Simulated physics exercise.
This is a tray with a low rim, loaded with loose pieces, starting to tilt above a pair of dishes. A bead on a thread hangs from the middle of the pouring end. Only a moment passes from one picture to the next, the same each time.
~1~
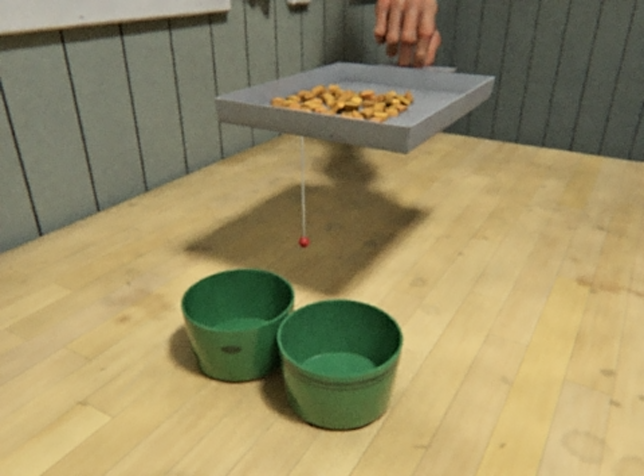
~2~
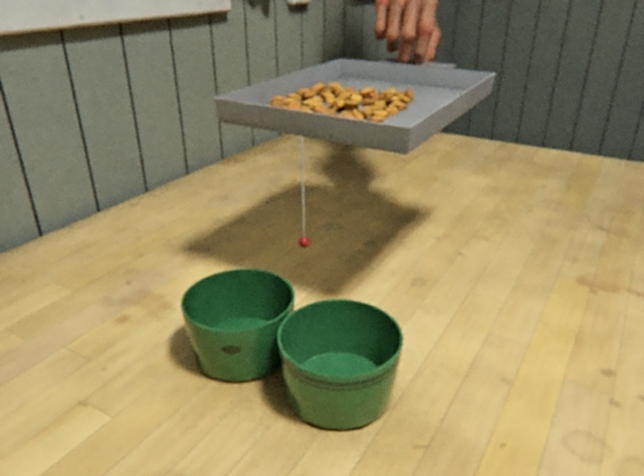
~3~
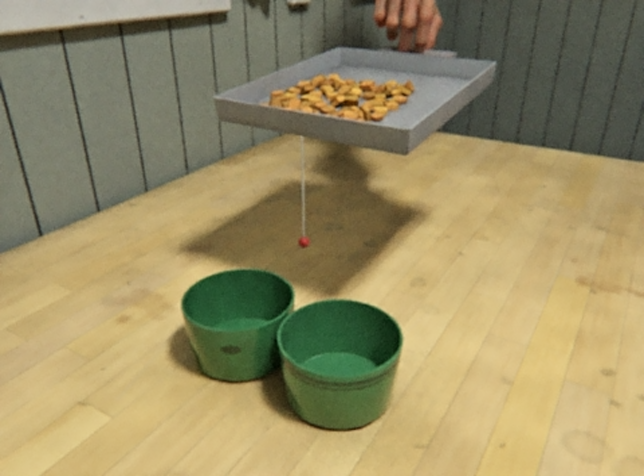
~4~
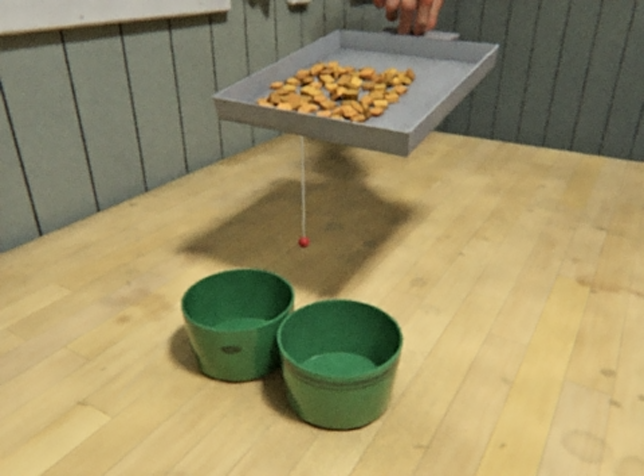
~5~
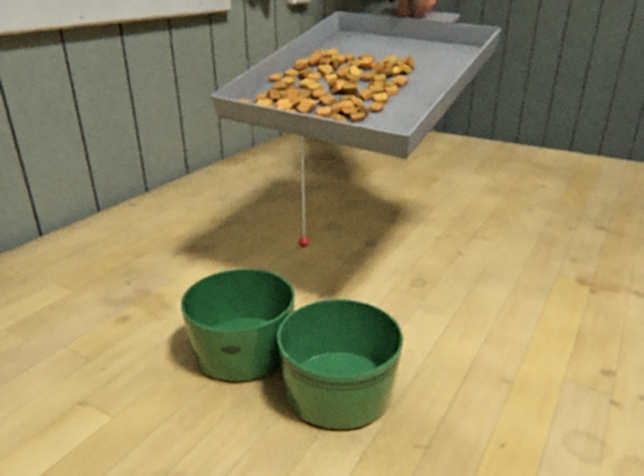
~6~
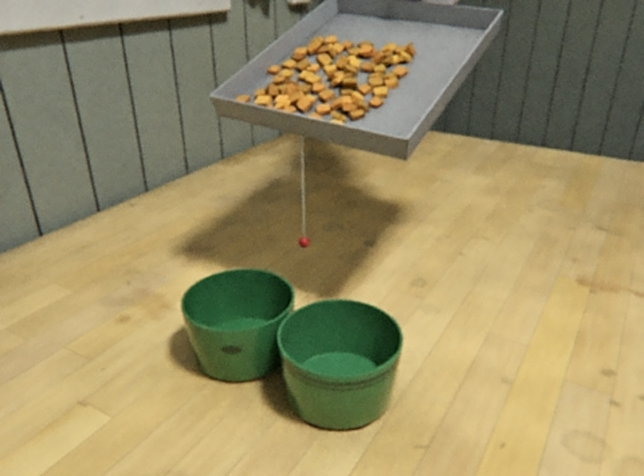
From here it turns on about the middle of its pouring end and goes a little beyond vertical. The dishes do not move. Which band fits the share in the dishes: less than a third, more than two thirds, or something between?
The two hold from one third to two thirds of the load.
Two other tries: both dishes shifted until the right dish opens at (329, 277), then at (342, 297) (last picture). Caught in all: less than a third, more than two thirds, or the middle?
One: In the middle band. Two: Above two thirds.
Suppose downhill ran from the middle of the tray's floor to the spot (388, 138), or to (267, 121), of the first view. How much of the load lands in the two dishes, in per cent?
In turn 0 and 0 in a hundred.
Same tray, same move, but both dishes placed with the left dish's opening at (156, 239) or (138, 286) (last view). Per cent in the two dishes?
About 20 and 0 per cent.
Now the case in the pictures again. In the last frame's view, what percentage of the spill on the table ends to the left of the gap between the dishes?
Close to 10 per cent.
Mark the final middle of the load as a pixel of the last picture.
At about (311, 339).
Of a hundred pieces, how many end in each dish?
For the left dish some 30 %, for the right dish some 10 %.
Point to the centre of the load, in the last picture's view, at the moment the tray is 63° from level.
Roughly at (314, 110).
Just after the last frame, tray tipped steeply; every one on the tray.
A moment on, tray tipped past a quarter turn; the larger part on the tray; just a few in the right dish; just a few in the left dish; just a few outside both; just a few in the air.
Further on, tray tipped past a quarter turn; about a tenth in the right dish; roughly a third in the left dish; roughly half outside both.
When it is over, tray tipped past a quarter turn; about a tenth in the right dish; roughly a third in the left dish; roughly half outside both.
